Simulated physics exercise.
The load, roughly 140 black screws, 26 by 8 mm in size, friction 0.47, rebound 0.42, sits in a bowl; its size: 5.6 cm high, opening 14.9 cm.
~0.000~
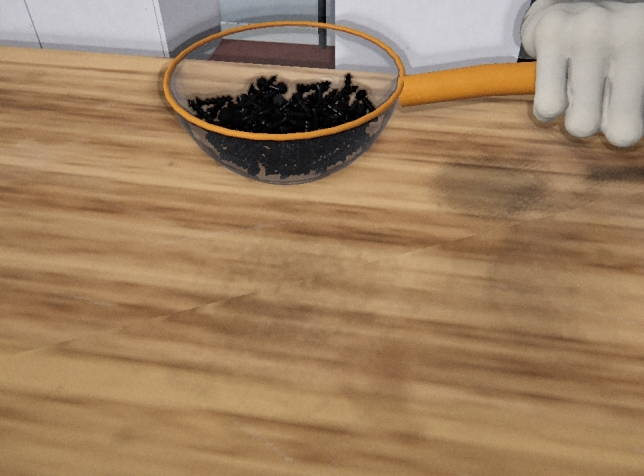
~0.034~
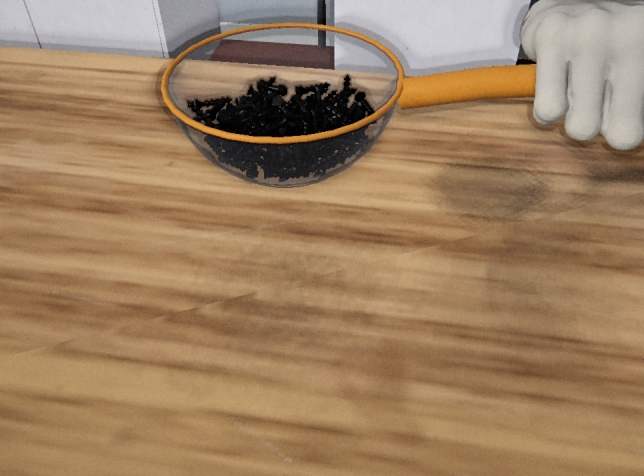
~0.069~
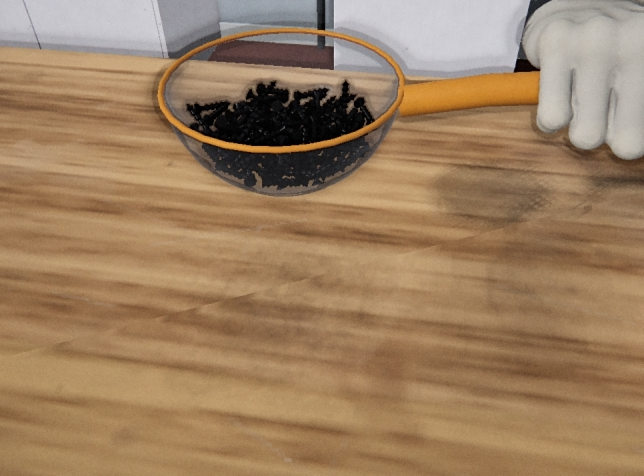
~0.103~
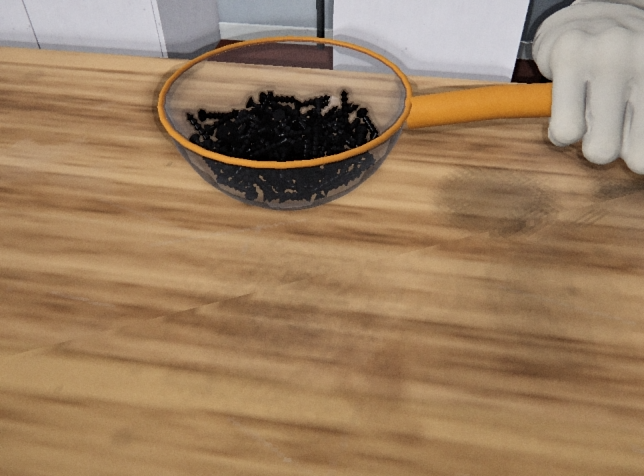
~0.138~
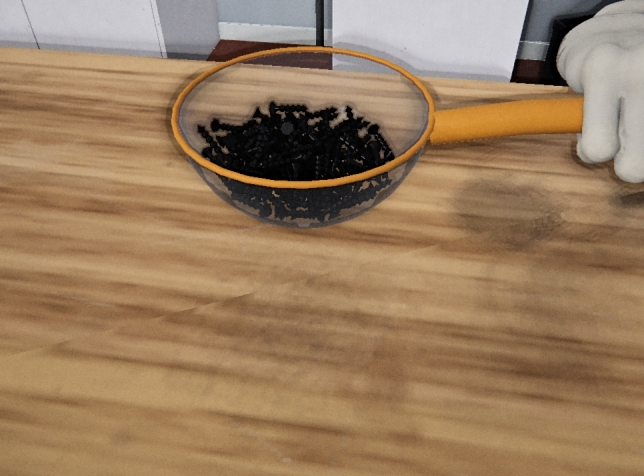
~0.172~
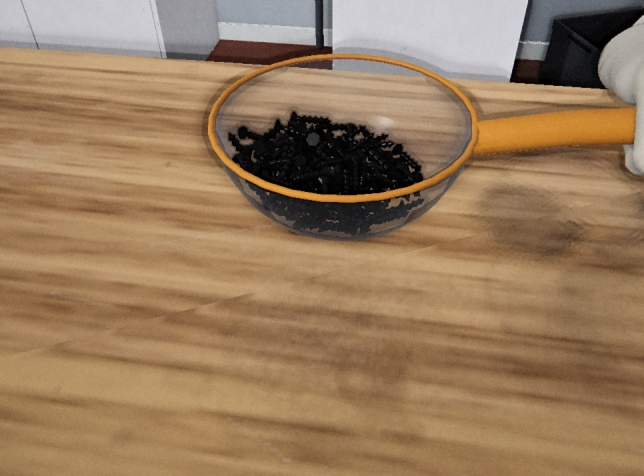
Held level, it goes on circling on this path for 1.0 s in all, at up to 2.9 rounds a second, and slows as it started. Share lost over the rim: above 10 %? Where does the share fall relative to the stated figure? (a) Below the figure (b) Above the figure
b, above the figure.
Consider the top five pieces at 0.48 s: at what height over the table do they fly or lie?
I'd put it at some 22 cm.
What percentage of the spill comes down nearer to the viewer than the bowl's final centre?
Something like 60 in a hundred.
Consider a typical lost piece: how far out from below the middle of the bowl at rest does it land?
I'd put it at around 32 cm.
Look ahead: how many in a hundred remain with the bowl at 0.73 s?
About 35 in a hundred are still there.
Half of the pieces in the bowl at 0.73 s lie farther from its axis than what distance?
Around 6.0 cm.
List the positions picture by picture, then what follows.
In the first picture, bowl at (290, 148); tilt 0 degrees; moved 0.0 cm; top of the load at (272, 94).
In the second picture, bowl at (289, 152); tilt 0 degrees; moved 0.3 cm; top of the load at (273, 95).
In the third picture, bowl at (288, 161); tilt 0 degrees; moved 1.2 cm; top of the load at (273, 98).
In the fourth picture, bowl at (291, 176); tilt 0 degrees; moved 2.5 cm; top of the load at (345, 108).
In the fifth picture, bowl at (307, 196); tilt 0 degrees; moved 4.4 cm; top of the load at (324, 122).
In the sixth picture, bowl at (341, 211); tilt 0 degrees; moved 6.5 cm; top of the load at (295, 132). Its speed is now 0.84 m/s.
After 0.48 s, bowl 85 %, in the air 15 %; middle of the pieces not yet landed near (256, 90).
After 0.73 s, bowl 35 %, fallen left of where it stops 10 %, fallen in front of where it stops 20 %, in the air 30 %; middle of the pieces not yet landed near (450, 126).
Then, at 0.96 s, bowl 20 %, fallen right of where it stops 15 %, fallen left of where it stops 15 %, fallen behind where it stops 15 %, fallen in front of where it stops 20 %, in the air 15 %; middle of the pieces not yet landed near (299, 229).
Then, at 1.18 s, bowl 20 %, fallen right of where it stops 15 %, fallen left of where it stops 20 %, fallen behind where it stops 15 %, fallen in front of where it stops 25 %; middle of the pieces not yet landed near (428, 113).
By 1.5 s all is still; bowl 20 %, fallen right of where it stops 15 %, fallen left of where it stops 20 %, fallen behind where it stops 20 %, fallen in front of where it stops 25 %.
